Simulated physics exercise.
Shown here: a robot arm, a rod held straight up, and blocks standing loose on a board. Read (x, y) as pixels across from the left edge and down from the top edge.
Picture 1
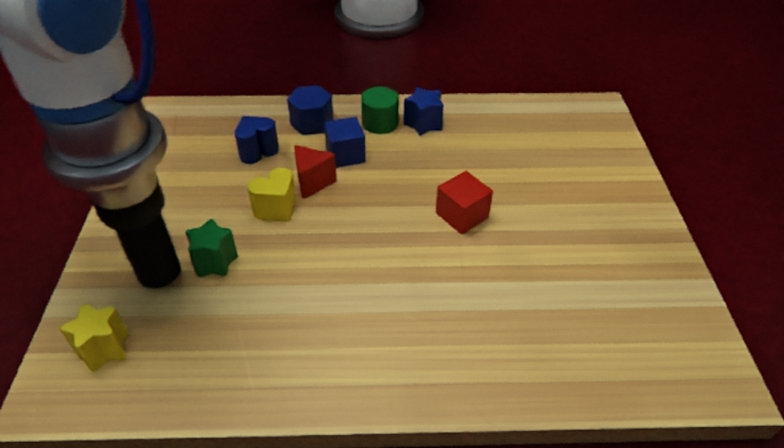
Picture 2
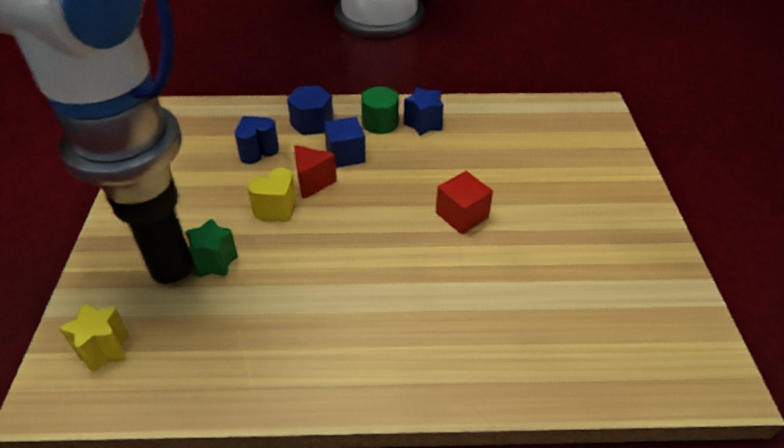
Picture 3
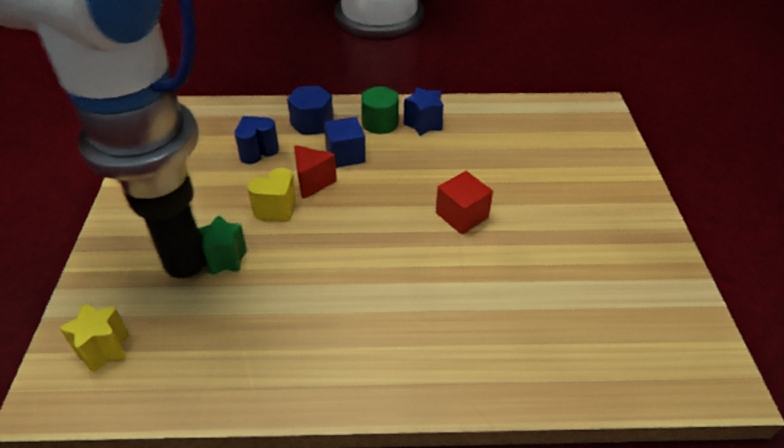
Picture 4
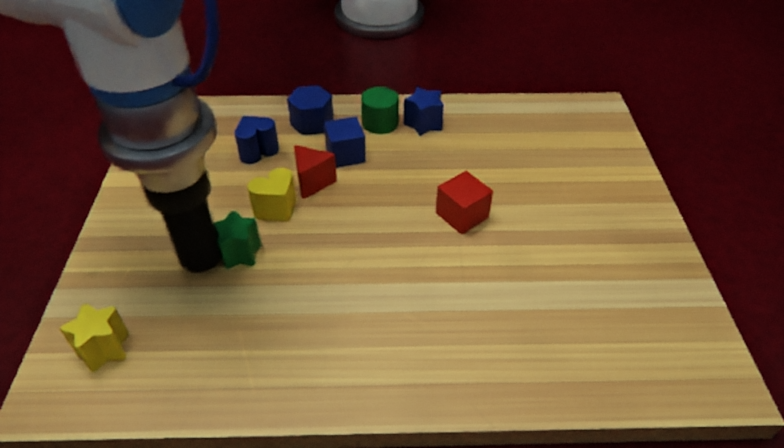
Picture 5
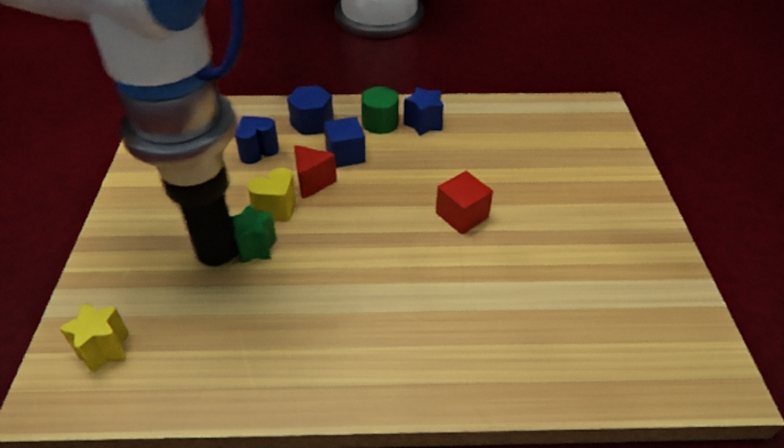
A robot arm's black rod moves right and pushes the green star toward the right.
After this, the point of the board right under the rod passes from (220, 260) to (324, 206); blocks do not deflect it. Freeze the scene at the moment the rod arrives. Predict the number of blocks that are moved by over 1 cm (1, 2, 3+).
Blocks moved: Two.
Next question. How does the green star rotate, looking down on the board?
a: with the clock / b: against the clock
The answer is a.
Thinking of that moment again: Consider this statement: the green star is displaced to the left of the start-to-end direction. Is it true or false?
The statement is incorrect.
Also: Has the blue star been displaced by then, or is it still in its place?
The result: It stays put.
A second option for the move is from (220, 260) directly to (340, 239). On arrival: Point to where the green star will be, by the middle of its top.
It comes to (345, 188).
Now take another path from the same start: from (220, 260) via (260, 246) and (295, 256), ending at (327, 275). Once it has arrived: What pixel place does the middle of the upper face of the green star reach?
Located at (312, 205).
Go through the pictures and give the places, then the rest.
In the first picture, tip of the rod at (159, 272), middles of tops, green star at (207, 235), yellow heart at (272, 182), red triangular piece at (310, 157), blue star at (425, 98).
In the second picture, rod at (172, 268), nothing pushed.
In the third picture, rod at (186, 262), green star at (218, 232).
In the fourth picture, rod at (201, 257), green star at (233, 226).
In the fifth picture, rod at (217, 251), green star at (249, 221), yellow heart at (272, 182), red triangular piece at (310, 157), blue star at (425, 98).
What follows on the original path. One third of the way, rod at (255, 231); green star at (288, 205); yellow heart at (275, 179), turned 15° anticlockwise.
Two thirds of the way, rod at (291, 213); green star at (324, 192), turned 20° clockwise; yellow heart at (279, 172), turned 25° anticlockwise.
At the end, rod at (323, 197); green star at (356, 184), turned 40° clockwise; yellow heart at (279, 170), turned 35° anticlockwise; red triangular piece unmoved; blue star unmoved.
